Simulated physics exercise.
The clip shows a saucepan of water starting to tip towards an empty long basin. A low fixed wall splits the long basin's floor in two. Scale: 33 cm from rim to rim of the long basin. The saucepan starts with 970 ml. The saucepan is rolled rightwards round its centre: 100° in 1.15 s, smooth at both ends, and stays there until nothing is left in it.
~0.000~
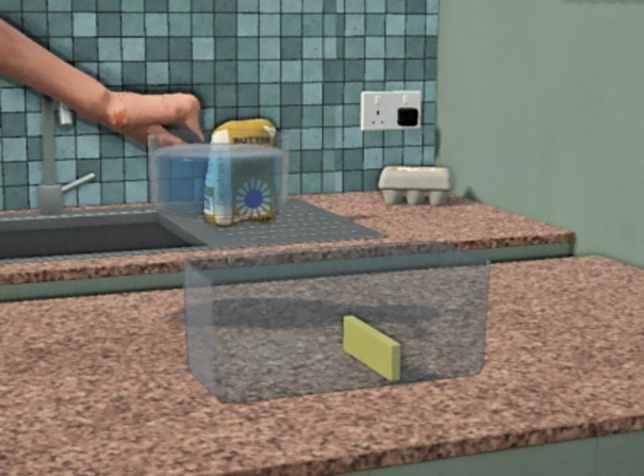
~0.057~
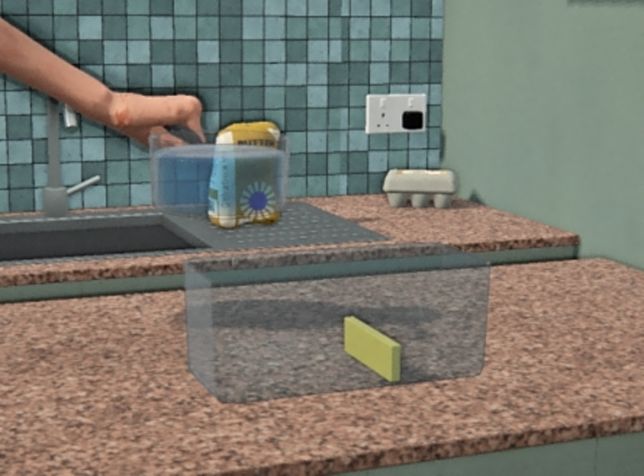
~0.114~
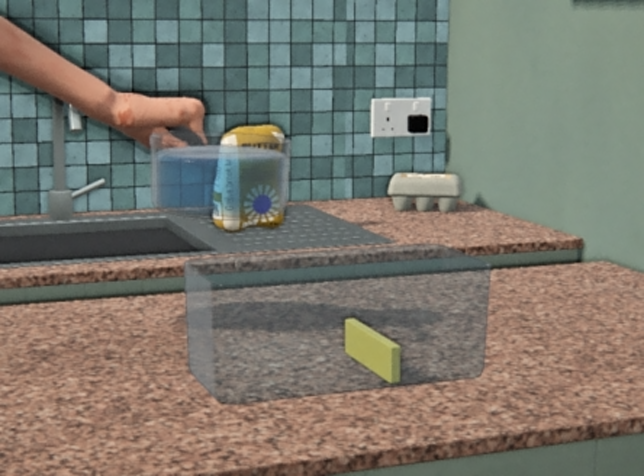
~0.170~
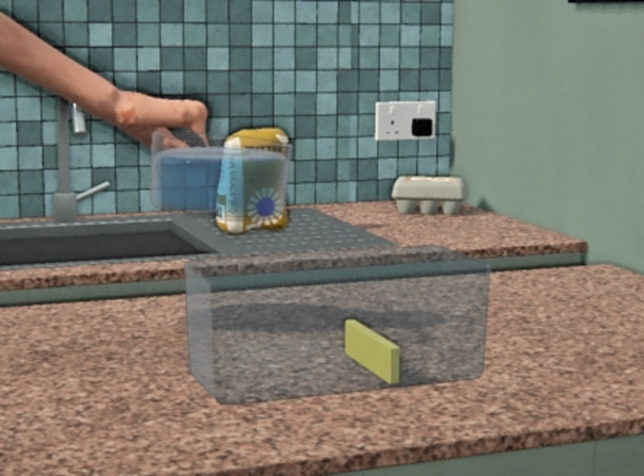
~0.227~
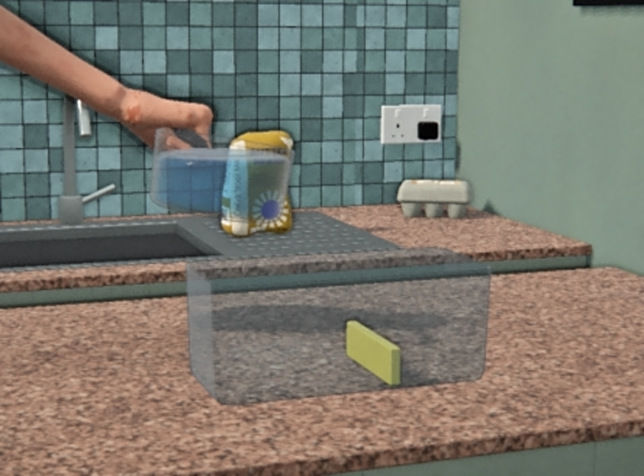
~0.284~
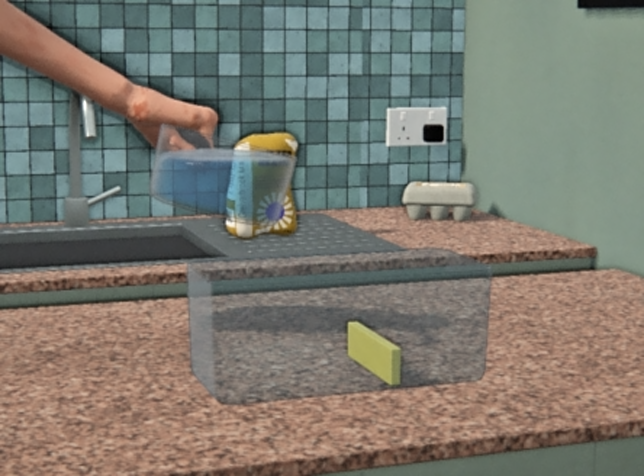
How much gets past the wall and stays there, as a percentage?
The far part has some 5 per cent.
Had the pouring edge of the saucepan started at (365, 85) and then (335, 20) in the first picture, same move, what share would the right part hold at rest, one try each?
In turn about 70 and 70 per cent.
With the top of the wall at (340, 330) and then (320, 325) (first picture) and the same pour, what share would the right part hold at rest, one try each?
First 50, then 70 per cent.
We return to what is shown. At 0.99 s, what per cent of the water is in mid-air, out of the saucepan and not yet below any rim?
Near 6 in a hundred.
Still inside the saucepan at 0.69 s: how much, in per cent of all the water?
About 58 per cent.
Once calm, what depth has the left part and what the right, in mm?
Left about 34 mm, right about 4 mm.
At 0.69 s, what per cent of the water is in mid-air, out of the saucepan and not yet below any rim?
Some 26 per cent.
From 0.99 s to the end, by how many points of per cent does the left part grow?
Near 14 in a hundred.
After 0.69 s the tilt is 66° and 57 per cent is still to pour, 17 is left of the wall and 0 right of it.
After 0.99 s the tilt is 96° and 12 per cent is still to pour, 80 is left of the wall and 1 right of it.
After 1.31 s the tilt is 100° and 1 per cent is still to pour, 94 is left of the wall and 4 right of it.
After 1.65 s the tilt is 100° and 0 per cent is still to pour, 94 is left of the wall and 5 right of it.
In the end 94 per cent lies left of the wall, 5 right of it and 0 outside.
